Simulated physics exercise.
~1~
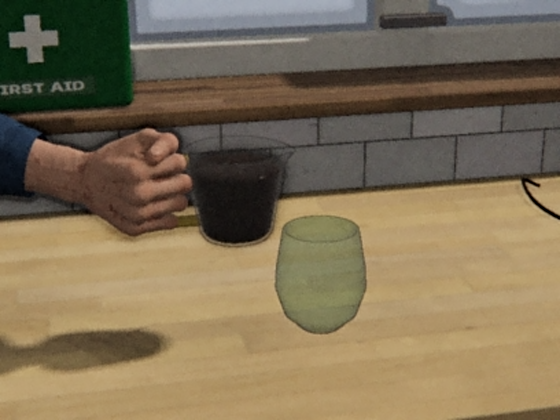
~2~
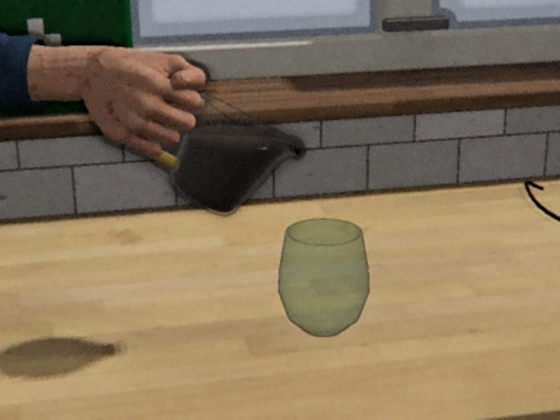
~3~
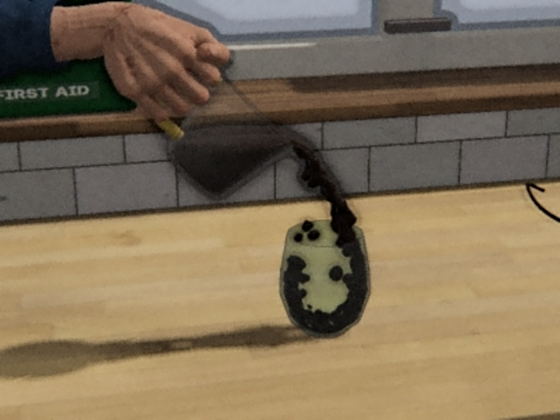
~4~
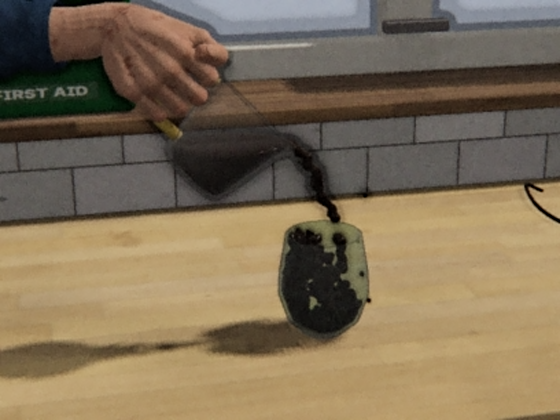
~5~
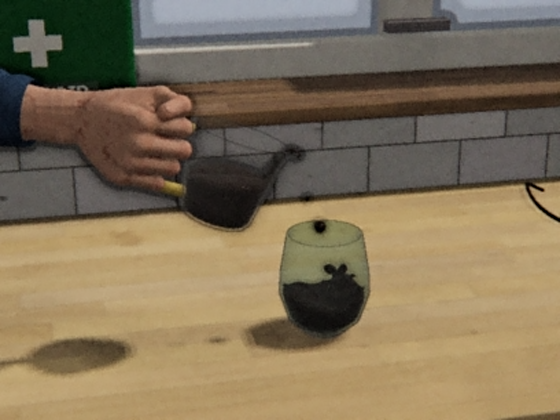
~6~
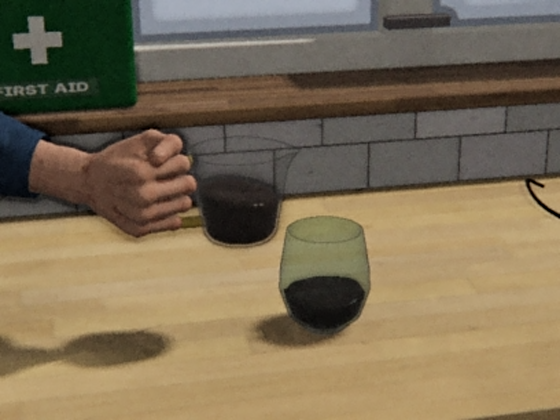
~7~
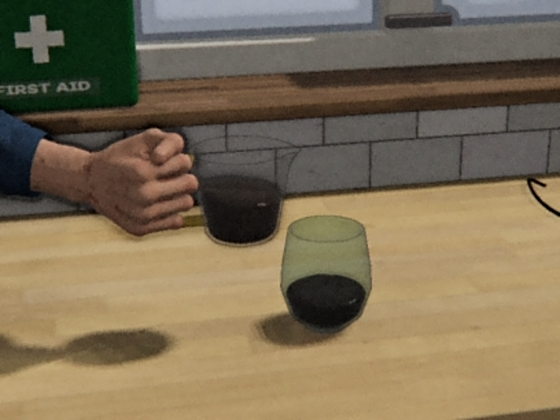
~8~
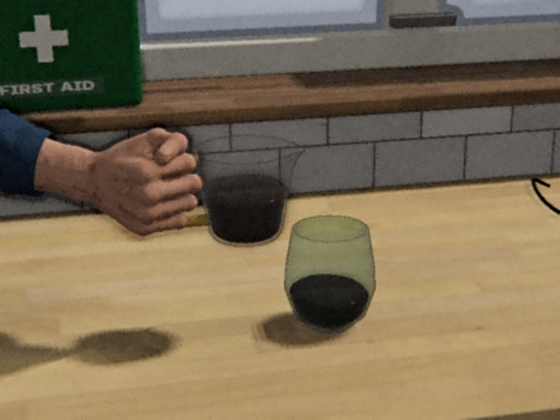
Dark coffee pours from a clear flared jug into an empty, greenish round-bellied glass on a pale wooden worktop, seen from slightly above through a gently swaying view. A hand in a blue sleeve holds the jug at left, before grey tiles, a wooden ledge and a green first aid box. The hand lifts the jug and leans it smoothly to the right. A thin, dark stream splashes down inside the glass, with a few drops near its rim. The hand levels and lowers the jug, leaving the glass roughly half full and some coffee still in the jug.
